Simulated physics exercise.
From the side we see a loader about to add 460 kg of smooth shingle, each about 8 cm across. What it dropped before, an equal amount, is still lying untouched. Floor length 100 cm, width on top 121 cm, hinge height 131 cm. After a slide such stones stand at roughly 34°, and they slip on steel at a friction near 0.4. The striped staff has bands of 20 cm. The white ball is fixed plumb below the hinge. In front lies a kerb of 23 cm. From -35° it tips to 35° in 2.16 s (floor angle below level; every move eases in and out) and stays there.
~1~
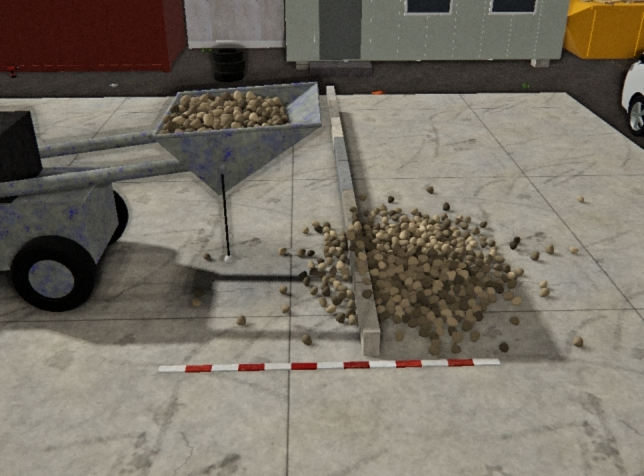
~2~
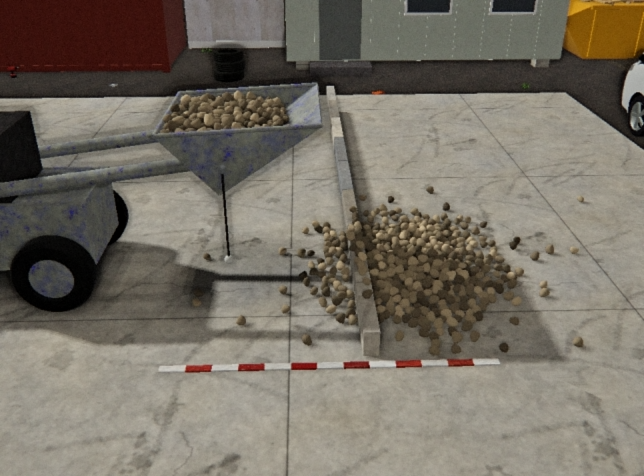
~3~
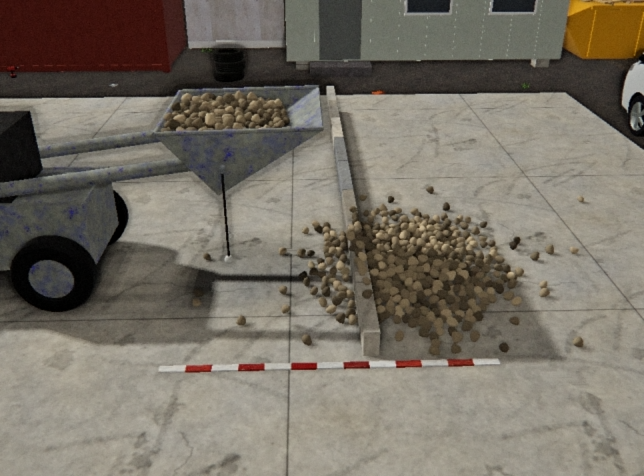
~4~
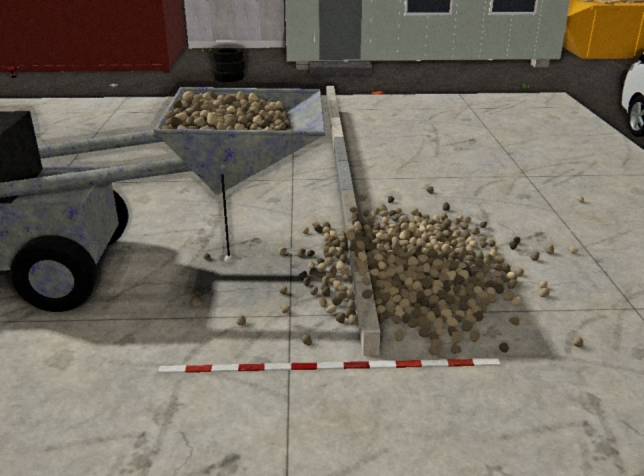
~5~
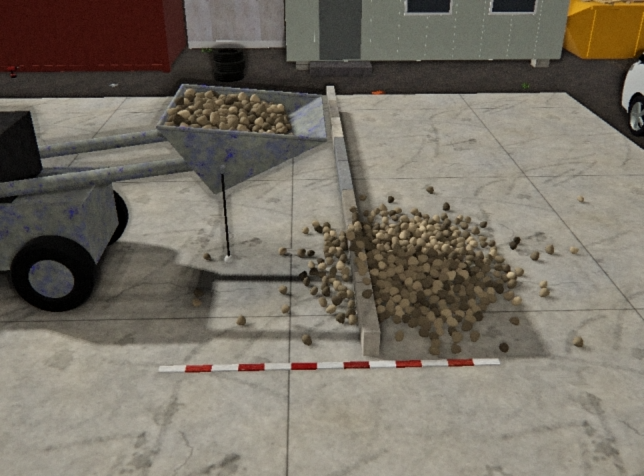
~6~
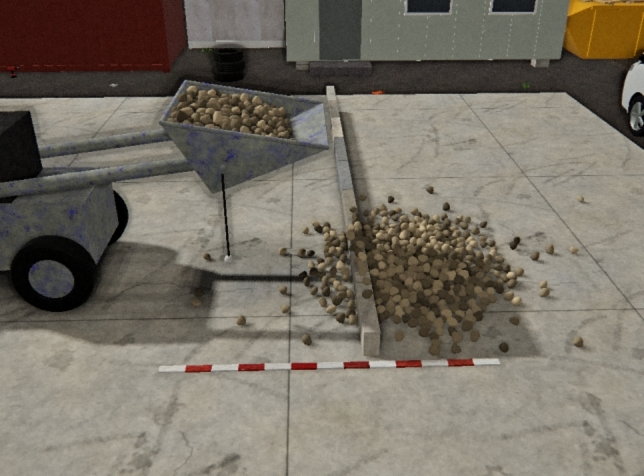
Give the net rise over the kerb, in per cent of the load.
Roughly 24 per cent of a load more.
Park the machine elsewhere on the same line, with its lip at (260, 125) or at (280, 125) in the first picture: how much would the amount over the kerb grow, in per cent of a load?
First some 0, then 0 per cent.
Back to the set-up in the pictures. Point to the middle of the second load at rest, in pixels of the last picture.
Around (335, 259).
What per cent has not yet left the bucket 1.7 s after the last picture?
Roughly 25 per cent is still inside.
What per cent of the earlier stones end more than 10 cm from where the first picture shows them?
About 10 per cent.
Then, 1.0 s after the last picture the floor is at 24°; in per cent of one load, 96 in the bucket, 18 on this side of the kerb, 87 over the kerb; the foremost stones are at (553, 260).
Then, 1.7 s after the last picture the floor is at 35°; in per cent of one load, 26 in the bucket, 80 on this side of the kerb, 94 over the kerb; the foremost stones are at (553, 260).
Then, 2.0 s after the last picture the floor is at 35°; in per cent of one load, 3 in the bucket, 93 on this side of the kerb, 105 over the kerb; the foremost stones are at (553, 260).
Then, 4.7 s after the last picture the floor is at 35°; in per cent of one load, 0 in the bucket, 89 on this side of the kerb, 111 over the kerb; the foremost stones are at (553, 260). Net gain over the kerb, 24.
